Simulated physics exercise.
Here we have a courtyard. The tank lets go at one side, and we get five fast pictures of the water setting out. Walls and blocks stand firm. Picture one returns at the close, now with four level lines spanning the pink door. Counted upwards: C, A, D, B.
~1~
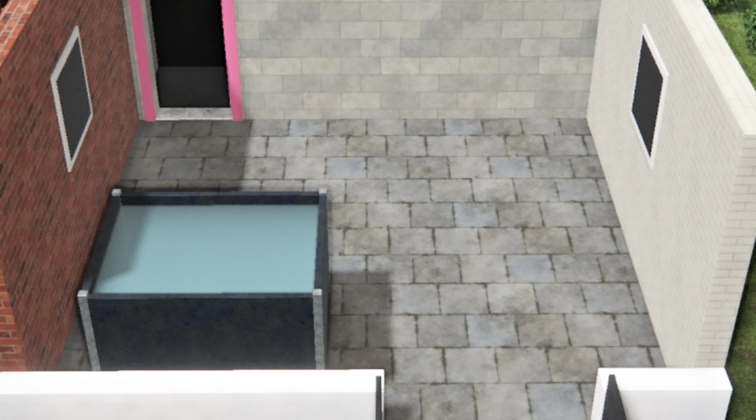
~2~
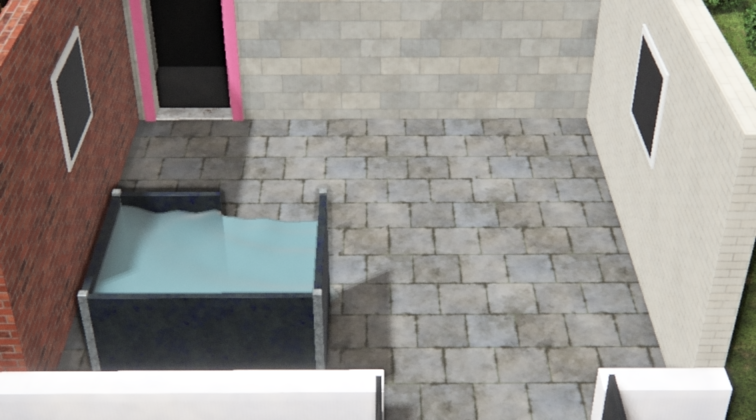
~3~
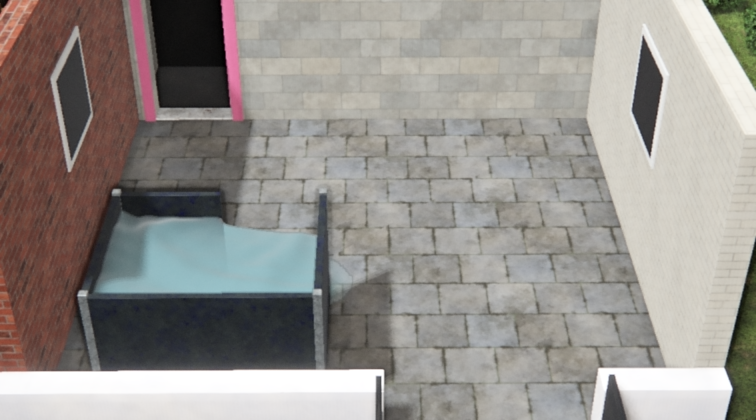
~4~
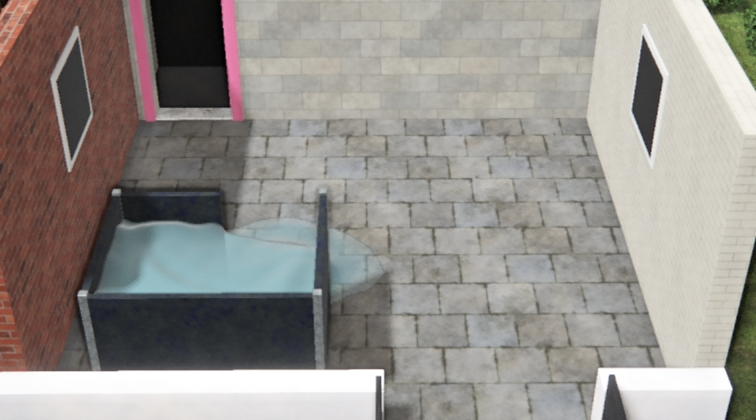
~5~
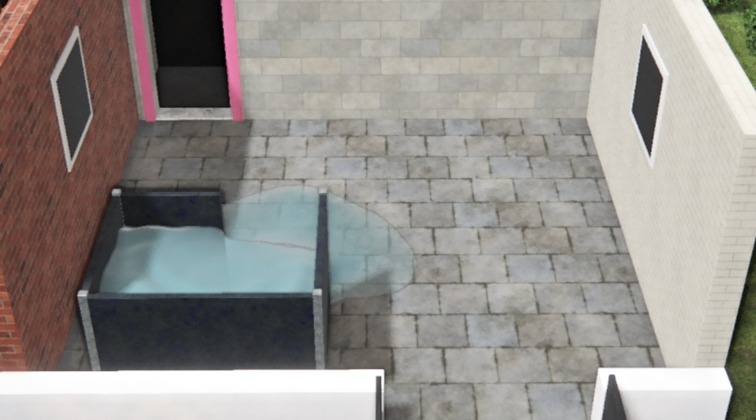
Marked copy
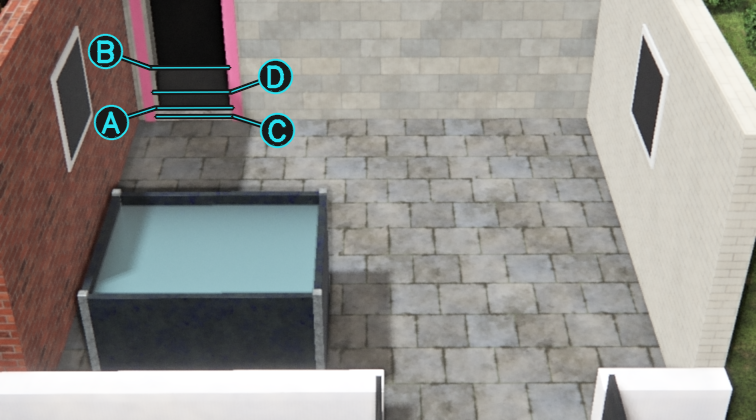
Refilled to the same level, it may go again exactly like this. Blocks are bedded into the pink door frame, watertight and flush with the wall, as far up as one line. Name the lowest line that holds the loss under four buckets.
I would pick mark D.
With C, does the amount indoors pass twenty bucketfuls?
Yes.
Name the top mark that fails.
Here it is mark A.
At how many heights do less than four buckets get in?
Two of the four.
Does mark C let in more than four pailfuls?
Yes, that goes wrong.
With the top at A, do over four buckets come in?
Yes.
On the marked copy, A at (193, 107); B at (189, 67); C at (194, 116); D at (192, 92); from the bottom up C, A, D, B.
For mark A, about 12 bucketfuls get in.
For mark B, nothing gets over.
For mark C, dozens of bucketfuls pour in.
For mark D, a splash gets over, under a bucket.
